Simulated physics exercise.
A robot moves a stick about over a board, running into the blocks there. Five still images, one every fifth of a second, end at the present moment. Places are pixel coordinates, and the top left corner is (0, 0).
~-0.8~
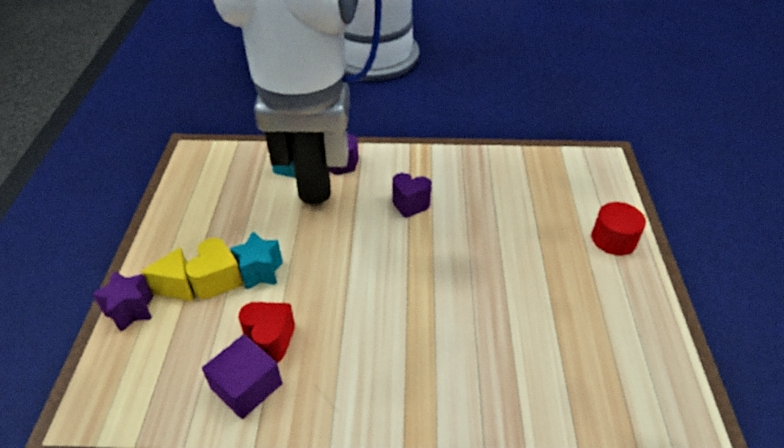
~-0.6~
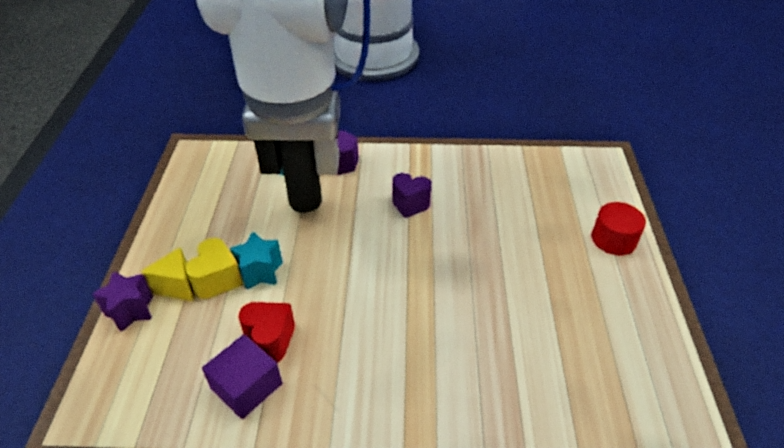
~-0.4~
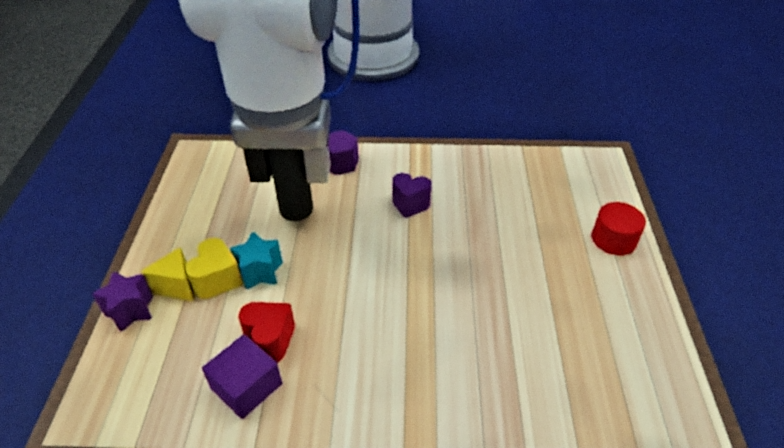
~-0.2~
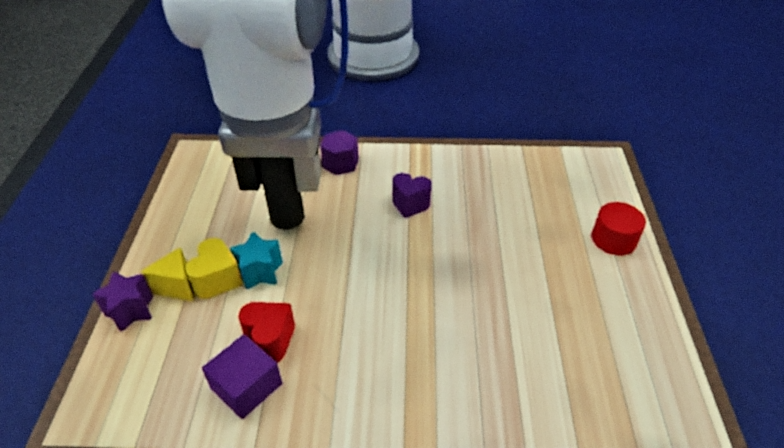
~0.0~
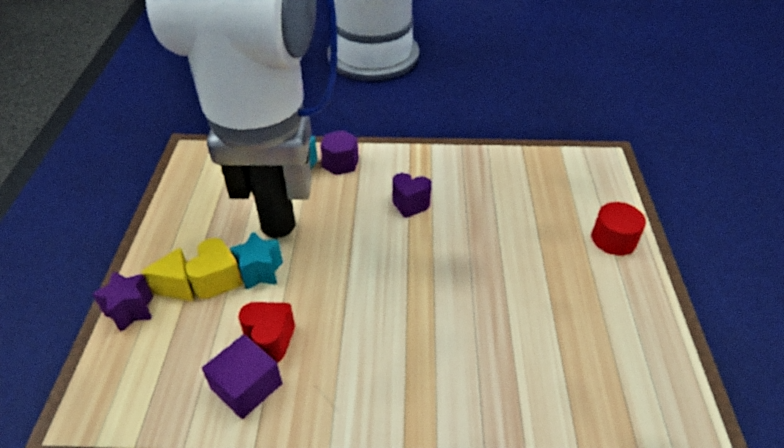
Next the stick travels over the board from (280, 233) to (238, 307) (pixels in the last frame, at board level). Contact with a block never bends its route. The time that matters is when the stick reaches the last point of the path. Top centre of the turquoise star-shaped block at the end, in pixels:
My estimate: (232, 318).
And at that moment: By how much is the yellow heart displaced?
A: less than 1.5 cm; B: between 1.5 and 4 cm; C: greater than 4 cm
Answer: B.
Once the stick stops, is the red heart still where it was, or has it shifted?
At the moment the path ends, the red heart no longer stands where it did.
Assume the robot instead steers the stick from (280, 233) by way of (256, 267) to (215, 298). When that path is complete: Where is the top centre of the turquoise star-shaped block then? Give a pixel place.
Most likely (231, 297).
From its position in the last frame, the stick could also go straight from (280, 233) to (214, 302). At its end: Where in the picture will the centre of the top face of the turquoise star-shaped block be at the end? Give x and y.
In the picture, that point is around (244, 285).
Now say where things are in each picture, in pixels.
In the first frame, lower end of the stick (315, 193), tops of blocks, yellow three-sided block (168, 265), yellow heart (211, 258), turquoise star-shaped block (254, 249), red heart (265, 319).
In the second frame, stick (306, 201), blocks as before.
In the third frame, stick (296, 210), blocks as before.
In the fourth frame, stick (287, 218), blocks as before.
In the fifth frame, stick (278, 226), yellow three-sided block (168, 265), yellow heart (211, 258), turquoise star-shaped block (254, 249), red heart (265, 319).
On the path given first. One third of the way, stick (264, 249); yellow three-sided block (164, 266), turned 15° clockwise; yellow heart (204, 268), turned 20° clockwise; turquoise star-shaped block (251, 262), turned 15° anticlockwise.
Two thirds of the way, stick (250, 275); yellow three-sided block (163, 266), turned 20° clockwise; yellow heart (203, 273), turned 35° clockwise; turquoise star-shaped block (243, 289), turned 30° anticlockwise; red heart (266, 322).
At the end, stick (236, 300); yellow three-sided block (159, 266), turned 30° clockwise; yellow heart (193, 278), turned 40° clockwise; turquoise star-shaped block (232, 318), turned 40° anticlockwise; red heart (270, 335), turned 30° anticlockwise.
